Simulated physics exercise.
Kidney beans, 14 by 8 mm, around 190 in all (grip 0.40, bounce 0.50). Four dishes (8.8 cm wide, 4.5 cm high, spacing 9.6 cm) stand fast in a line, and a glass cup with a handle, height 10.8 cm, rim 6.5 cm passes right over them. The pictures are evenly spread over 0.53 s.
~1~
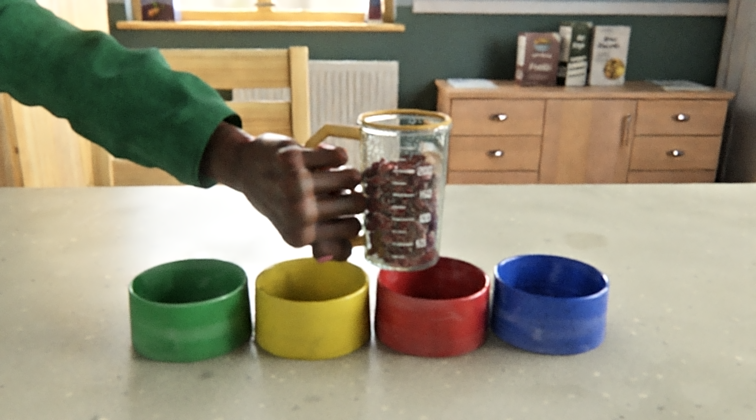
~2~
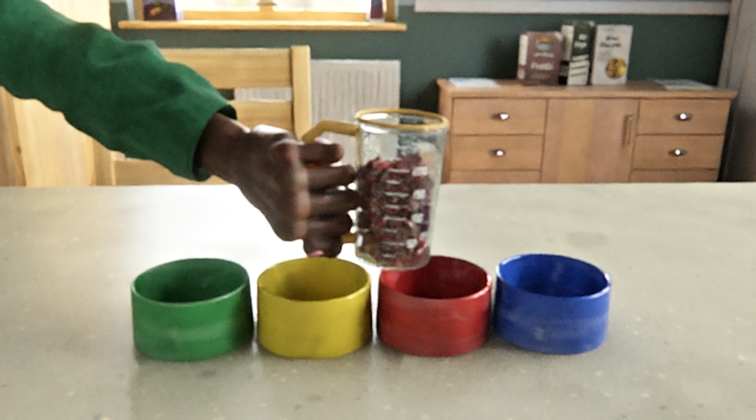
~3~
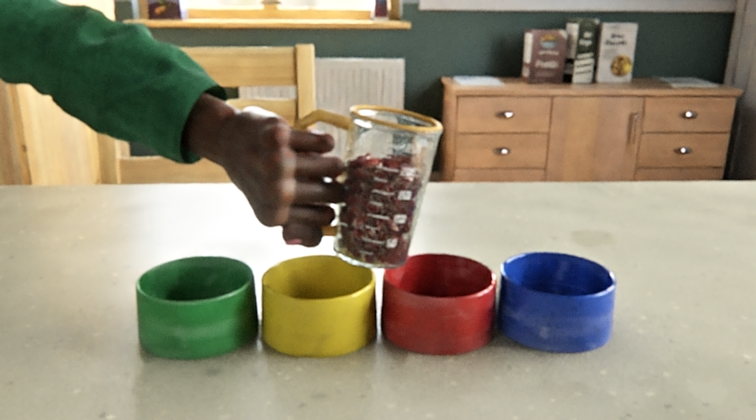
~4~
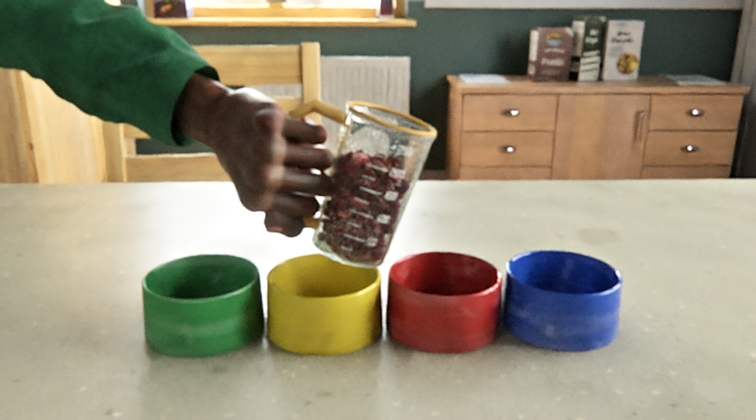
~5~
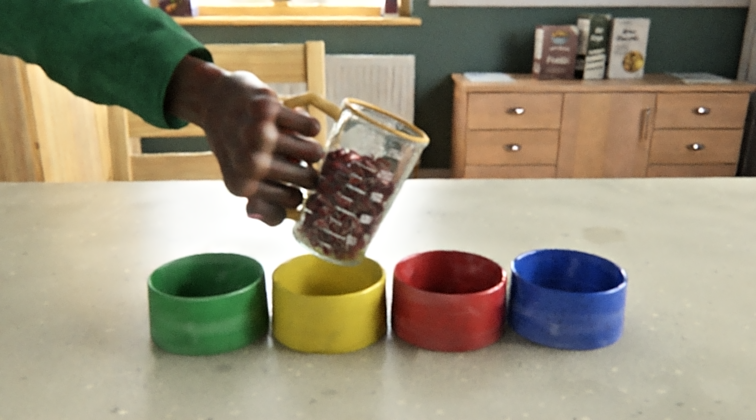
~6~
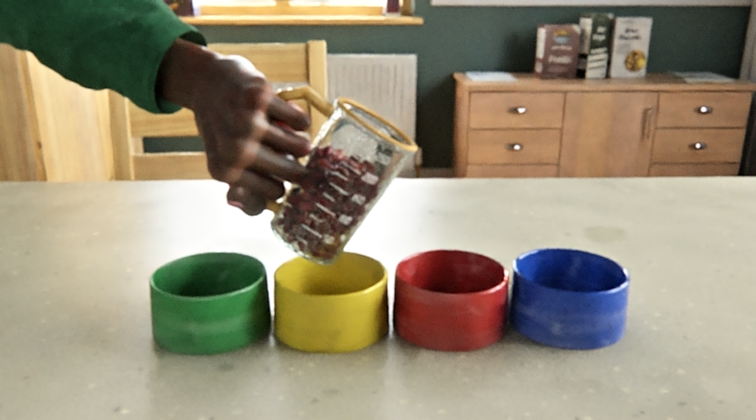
We see a hand in a green sleeve holding a glass cup of dark red beans above green, yellow, red and blue dishes on a table, then drawing it a little to the left while steadily tilting it rightward.
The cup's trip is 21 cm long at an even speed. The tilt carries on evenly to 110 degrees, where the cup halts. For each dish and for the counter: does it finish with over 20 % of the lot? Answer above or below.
Red below, blue below, green above, yellow below, counter below.
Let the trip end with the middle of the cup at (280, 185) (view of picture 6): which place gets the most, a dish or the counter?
The winner: Yellow.
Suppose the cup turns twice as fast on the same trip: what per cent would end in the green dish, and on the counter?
In that case green 40; counter 0.
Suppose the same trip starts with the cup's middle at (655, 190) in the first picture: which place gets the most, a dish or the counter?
The winner: Red.
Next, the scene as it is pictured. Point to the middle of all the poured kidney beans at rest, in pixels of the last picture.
Around (222, 297).
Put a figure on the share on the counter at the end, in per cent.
Roughly 0 per cent.
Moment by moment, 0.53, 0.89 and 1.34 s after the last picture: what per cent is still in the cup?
In turn: 100, 100, 75.
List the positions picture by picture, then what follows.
Cup at (403, 190), tilt 0 degrees, lip at (449, 120), moved 0.0 cm; middle of the pieces at (395, 207); blue dish at (551, 276); red dish at (433, 277); yellow dish at (312, 279); green dish at (189, 280), in the first picture.
Cup at (397, 189), tilt 3 degrees, lip at (446, 121), moved 0.6 cm; middle of the pieces at (388, 206), in the second picture.
Cup at (383, 187), tilt 10 degrees, lip at (440, 126), moved 2.0 cm; middle of the pieces at (372, 204), in the third picture.
Cup at (370, 186), tilt 18 degrees, lip at (434, 132), moved 3.4 cm; middle of the pieces at (357, 201), in the fourth picture.
Cup at (356, 184), tilt 25 degrees, lip at (426, 139), moved 4.8 cm; middle of the pieces at (342, 198), in the fifth picture.
Cup at (339, 184), tilt 32 degrees, lip at (414, 147), moved 6.2 cm; middle of the pieces at (324, 196); blue dish at (570, 270); red dish at (451, 271); yellow dish at (331, 272); green dish at (209, 274), in the sixth picture.
Then, 0.53 s after the last picture, tilt 69 degrees; cup holds 100 %.
Then, 0.89 s after the last picture, tilt 93 degrees; cup holds 100 %.
Then, 1.34 s after the last picture, tilt 110 degrees; cup holds 75 %, green 25 %.
In the end, red 0 %, blue 0 %, green 95 %, yellow 0 %, counter 0 %.
